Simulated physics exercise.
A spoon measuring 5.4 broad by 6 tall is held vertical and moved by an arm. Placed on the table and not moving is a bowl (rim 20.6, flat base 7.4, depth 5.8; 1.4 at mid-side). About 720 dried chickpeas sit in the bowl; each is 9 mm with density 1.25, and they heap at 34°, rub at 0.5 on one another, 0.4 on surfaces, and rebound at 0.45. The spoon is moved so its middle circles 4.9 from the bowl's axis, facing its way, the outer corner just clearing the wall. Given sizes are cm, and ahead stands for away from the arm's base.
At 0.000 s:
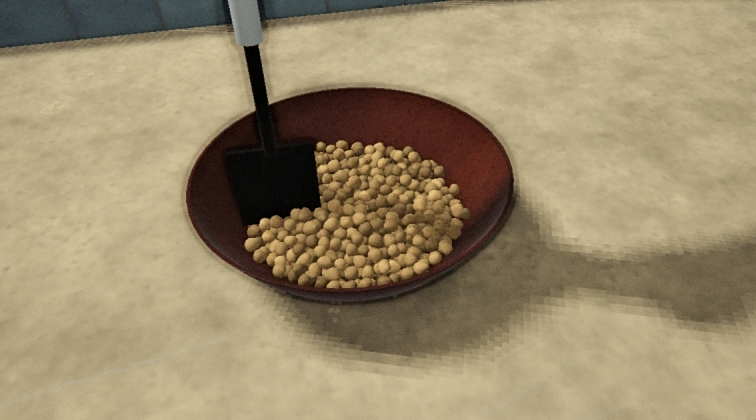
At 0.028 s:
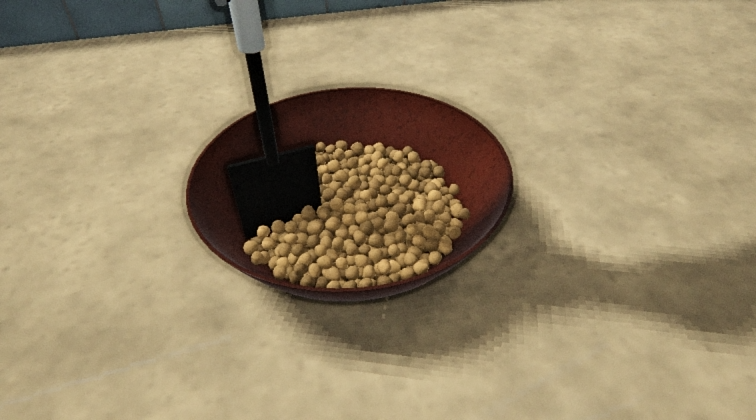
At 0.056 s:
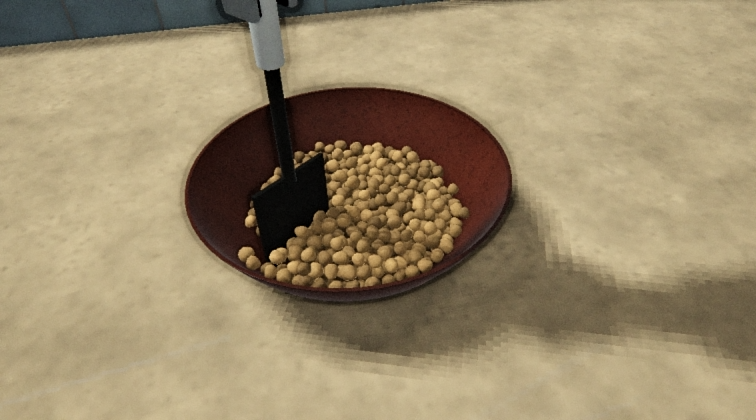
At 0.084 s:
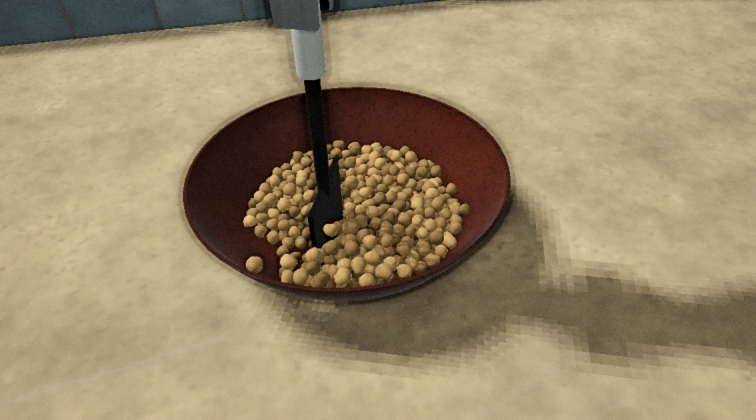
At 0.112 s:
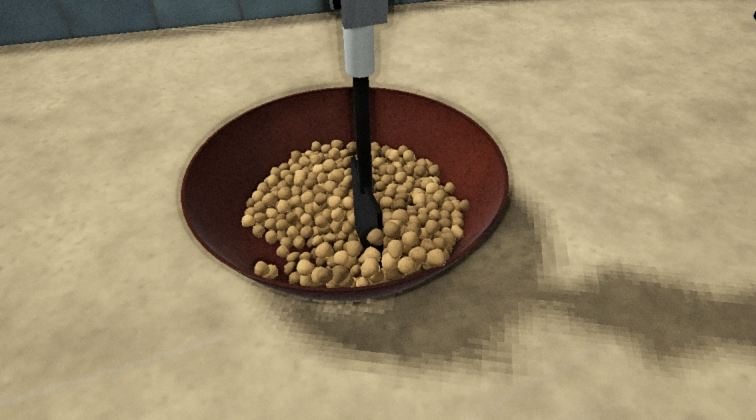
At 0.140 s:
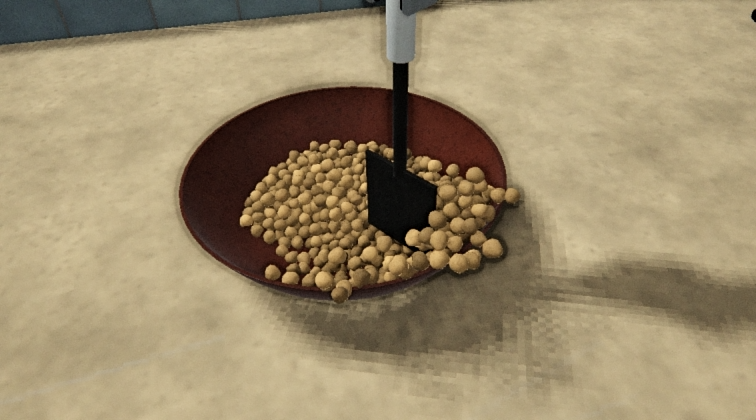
A black spatula sweeps rightward through chickpeas in a red bowl, pushing some over the rim.
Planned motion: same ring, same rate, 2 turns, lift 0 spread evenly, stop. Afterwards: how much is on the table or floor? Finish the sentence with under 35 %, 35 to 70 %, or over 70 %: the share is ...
The share is 35 to 70 %.
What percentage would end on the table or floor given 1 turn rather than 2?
I'd expect around 40 per cent.
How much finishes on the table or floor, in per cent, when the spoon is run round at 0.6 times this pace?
That gives some 30 percent.
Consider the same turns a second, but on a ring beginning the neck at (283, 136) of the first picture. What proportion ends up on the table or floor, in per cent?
About 50 %.
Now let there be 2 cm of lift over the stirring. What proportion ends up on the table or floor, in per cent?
Around 25 %.
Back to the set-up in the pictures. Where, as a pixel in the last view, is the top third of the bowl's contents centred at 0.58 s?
Around (393, 180).
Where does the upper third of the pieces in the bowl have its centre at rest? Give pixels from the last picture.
Centre of top third: Approx. (340, 237).
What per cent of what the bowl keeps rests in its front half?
55 %.
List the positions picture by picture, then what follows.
The spoon neck at (266, 127), 0° round; upper third of the load around (360, 202), from x 250 to 465, top at y 145; 716 in the bowl, in the first frame.
The spoon neck at (268, 135), 10° round; upper third of the load around (356, 202), from x 250 to 465, top at y 145, in the second frame.
The spoon neck at (285, 153), 38° round; upper third of the load around (354, 209), from x 245 to 465, top at y 145, in the third frame.
The spoon neck at (321, 164), 67° round; upper third of the load around (367, 219), from x 250 to 465, top at y 145, in the fourth frame.
The spoon neck at (365, 162), 96° round; upper third of the load around (391, 219), from x 250 to 465, top at y 145; 713 in the bowl, 3 in flight or on the tool, in the fifth frame.
The spoon neck at (400, 147), 125° round; upper third of the load around (422, 200), from x 245 to 510, top at y 145; 697 in the bowl, 19 in flight or on the tool, in the sixth frame.
After 0.36 s, 355° round, highest piece 12 above the table; 498 in the bowl, 106 on the table or floor, 112 in flight or on the tool.
After 0.58 s, 224° round, highest piece 9 above the table; 387 in the bowl, 293 on the table or floor, 36 in flight or on the tool.
After 0.89 s, 0° round, highest piece 13 above the table; 376 on the table or floor, 336 in the bowl, 4 in flight or on the tool.
After 1.59 s, 0° round, highest piece 5 above the table; 380 on the table or floor, 336 in the bowl.
In the end, 380 on the table or floor, 336 in the bowl. That is 53 % on the table or floor.
